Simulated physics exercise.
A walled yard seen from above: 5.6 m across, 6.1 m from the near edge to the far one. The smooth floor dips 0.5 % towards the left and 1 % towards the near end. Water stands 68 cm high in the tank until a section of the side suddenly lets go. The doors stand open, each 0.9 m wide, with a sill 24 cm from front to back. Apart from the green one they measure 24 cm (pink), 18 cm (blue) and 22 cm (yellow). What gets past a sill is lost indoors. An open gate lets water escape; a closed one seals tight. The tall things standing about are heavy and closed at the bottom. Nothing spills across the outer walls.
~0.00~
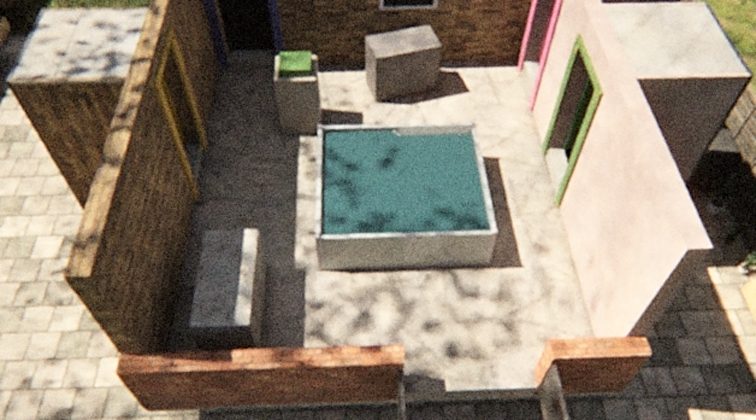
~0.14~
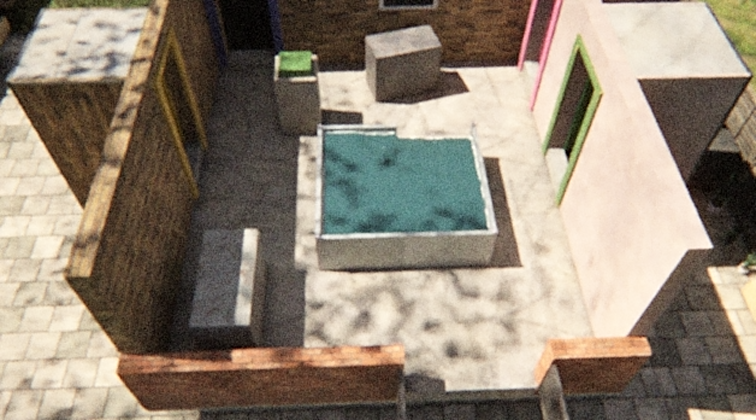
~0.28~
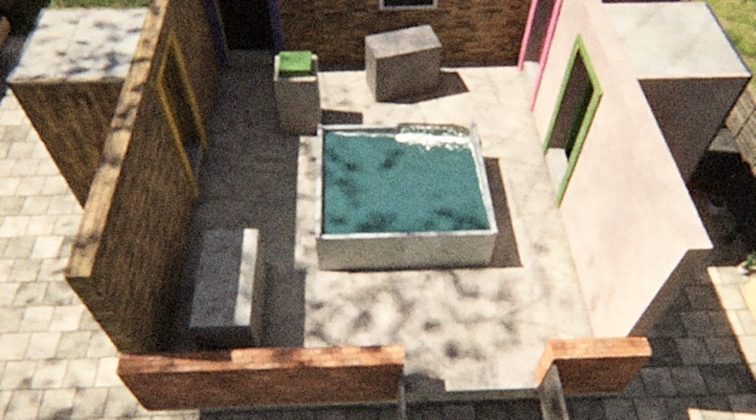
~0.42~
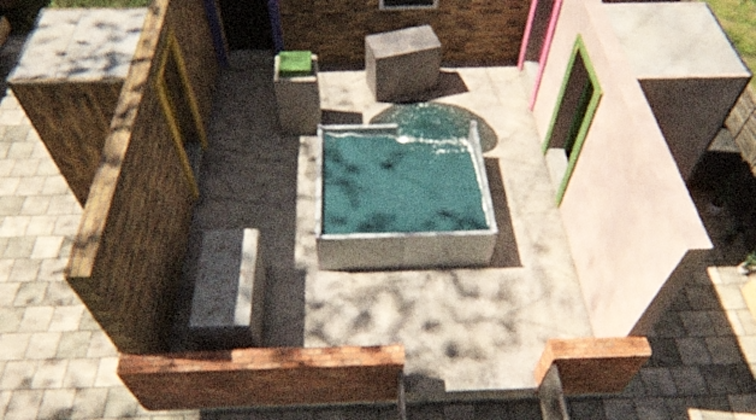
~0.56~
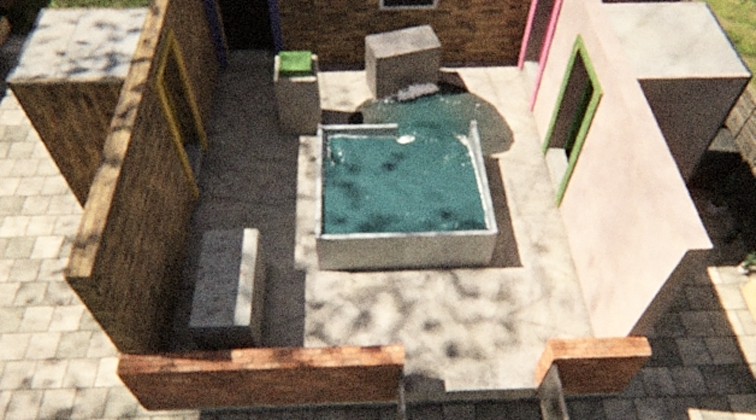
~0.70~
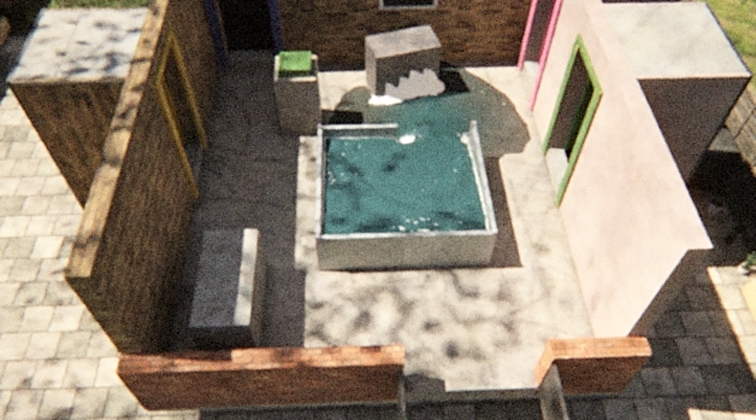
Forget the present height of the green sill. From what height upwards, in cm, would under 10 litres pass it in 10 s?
Close to 7 cm is just enough.
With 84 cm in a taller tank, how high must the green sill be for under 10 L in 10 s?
Some 8.5 cm.
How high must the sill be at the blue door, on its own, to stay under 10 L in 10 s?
Roughly 13.5 cm at blue.
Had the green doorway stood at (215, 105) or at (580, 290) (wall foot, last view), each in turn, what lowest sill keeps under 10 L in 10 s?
Roughly 16 and 10.0 cm.
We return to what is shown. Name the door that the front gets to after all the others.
It is the yellow one.
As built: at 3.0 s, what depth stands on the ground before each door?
In cm: Pink 31, blue 12, green 7, yellow 0.
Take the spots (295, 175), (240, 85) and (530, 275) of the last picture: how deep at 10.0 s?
In that order: 3, 8 and 7 cm.
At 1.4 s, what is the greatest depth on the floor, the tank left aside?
About 50 cm.
After 1.4 s water covers 25 % of the floor, deepest (50 cm) near (520, 64); it has not reached the green door.
After 3.0 s water covers 45 % of the floor, deepest (34 cm) near (527, 90); 7 cm at the green door, 0 litres in over its 21 cm sill.
After 10.0 s water covers 95 % of the floor, deepest (17 cm) near (168, 356); 7 cm at the green door, 0 litres in over its 21 cm sill.
At the green door as built, the water arrived by 2.6 s and peaked near 9 cm at 6.6 s.
Run again over the same 10 s with other heights there, 19 litres in over 6 cm, 5 litres over 8 cm. The limit of 10 litres is kept from about 7 cm up.
